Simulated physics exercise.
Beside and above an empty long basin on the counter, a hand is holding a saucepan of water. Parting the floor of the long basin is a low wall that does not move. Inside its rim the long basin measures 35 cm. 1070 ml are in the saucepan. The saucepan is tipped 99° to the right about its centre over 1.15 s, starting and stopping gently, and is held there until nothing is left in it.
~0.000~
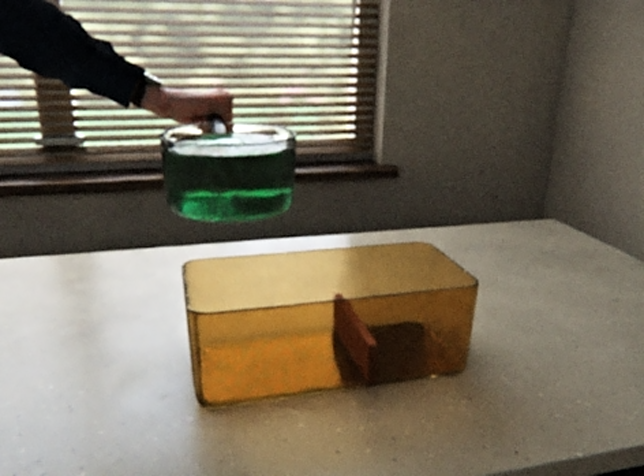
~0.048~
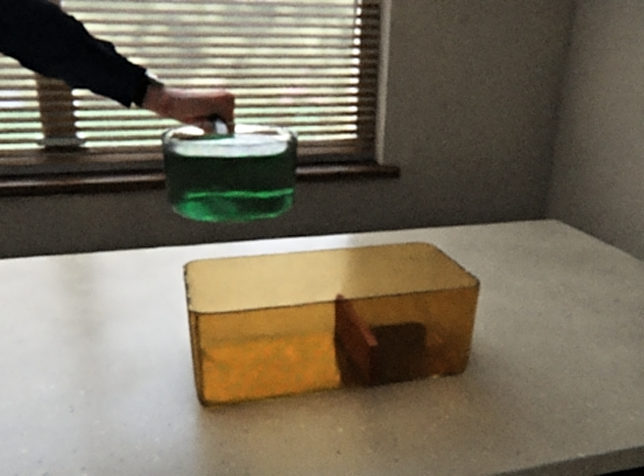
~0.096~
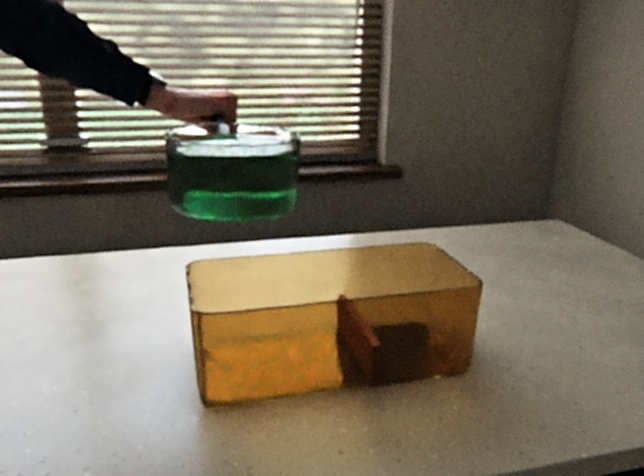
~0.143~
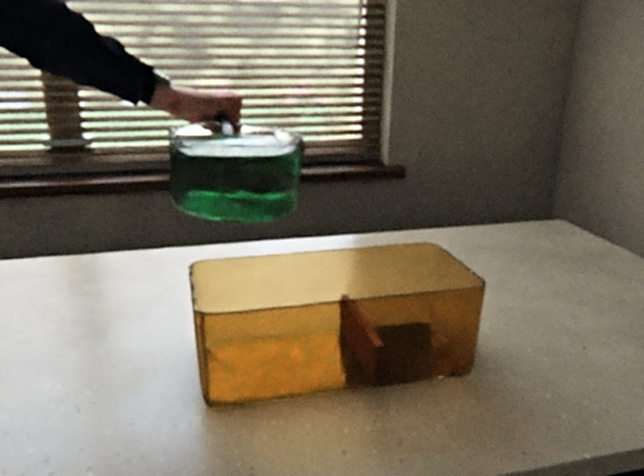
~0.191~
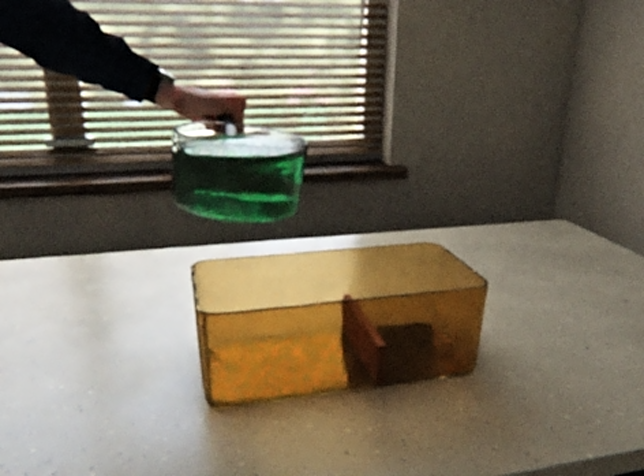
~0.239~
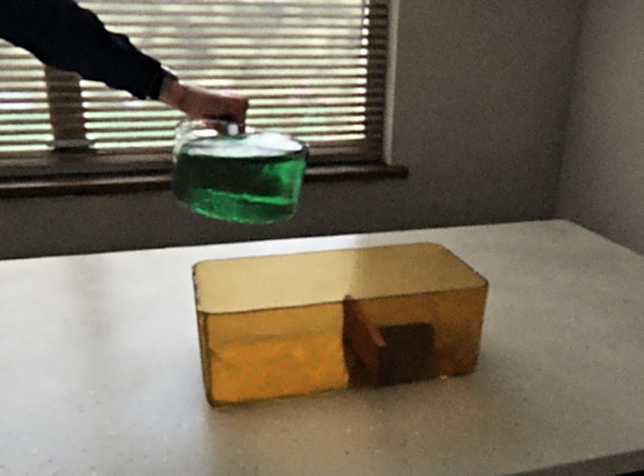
On a pale counter by a window with blinds, a hand holds a clear saucepan of green water above a long amber basin with a low reddish wall inside. The saucepan stays nearly level at first, drifting very slightly right, then the hand tilts it gently to the right.
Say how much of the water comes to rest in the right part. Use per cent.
About 44 per cent comes to rest there.
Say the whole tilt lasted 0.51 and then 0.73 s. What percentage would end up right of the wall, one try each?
Respectively about 15 and 30 percent.
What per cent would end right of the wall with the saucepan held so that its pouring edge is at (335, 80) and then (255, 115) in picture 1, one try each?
90 and 5 %.
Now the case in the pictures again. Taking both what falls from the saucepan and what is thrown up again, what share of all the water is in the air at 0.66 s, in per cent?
My guess is roughly 26 %.
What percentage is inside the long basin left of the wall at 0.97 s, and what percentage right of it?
Left roughly 30, right roughly 42.
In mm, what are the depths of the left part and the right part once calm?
Depths: Left near 20 mm, right near 24 mm.
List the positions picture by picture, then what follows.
In the first frame, tilt 0°; pouring edge (293, 133); surface from (163, 146) to (290, 142); the long basin's rim runs from (185, 287) to (453, 263); the wall's top is at (354, 318).
In the second frame, tilt 0°; pouring edge (295, 134); surface from (165, 146) to (292, 143).
In the third frame, tilt 2°; pouring edge (298, 136); surface from (168, 146) to (295, 143).
In the fourth frame, tilt 4°; pouring edge (301, 138); surface from (172, 146) to (298, 144).
In the fifth frame, tilt 7°; pouring edge (305, 141); surface from (176, 146) to (301, 145).
In the sixth frame, tilt 10°; pouring edge (307, 146); surface from (176, 148) to (304, 145).
Then, 0.66 s in, the tilt is 61° and 64 per cent is still to pour, 6 is left of the wall and 4 right of it.
Then, 0.97 s in, the tilt is 93° and 15 per cent is still to pour, 31 is left of the wall and 43 right of it.
Then, 1.30 s in, the tilt is 99° and 2 per cent is still to pour, 52 is left of the wall and 43 right of it.
Then, 1.65 s in, the tilt is 99° and 0 per cent is still to pour, 55 is left of the wall and 44 right of it.
Finally, 56 per cent lies left of the wall, 44 right of it and 1 outside.
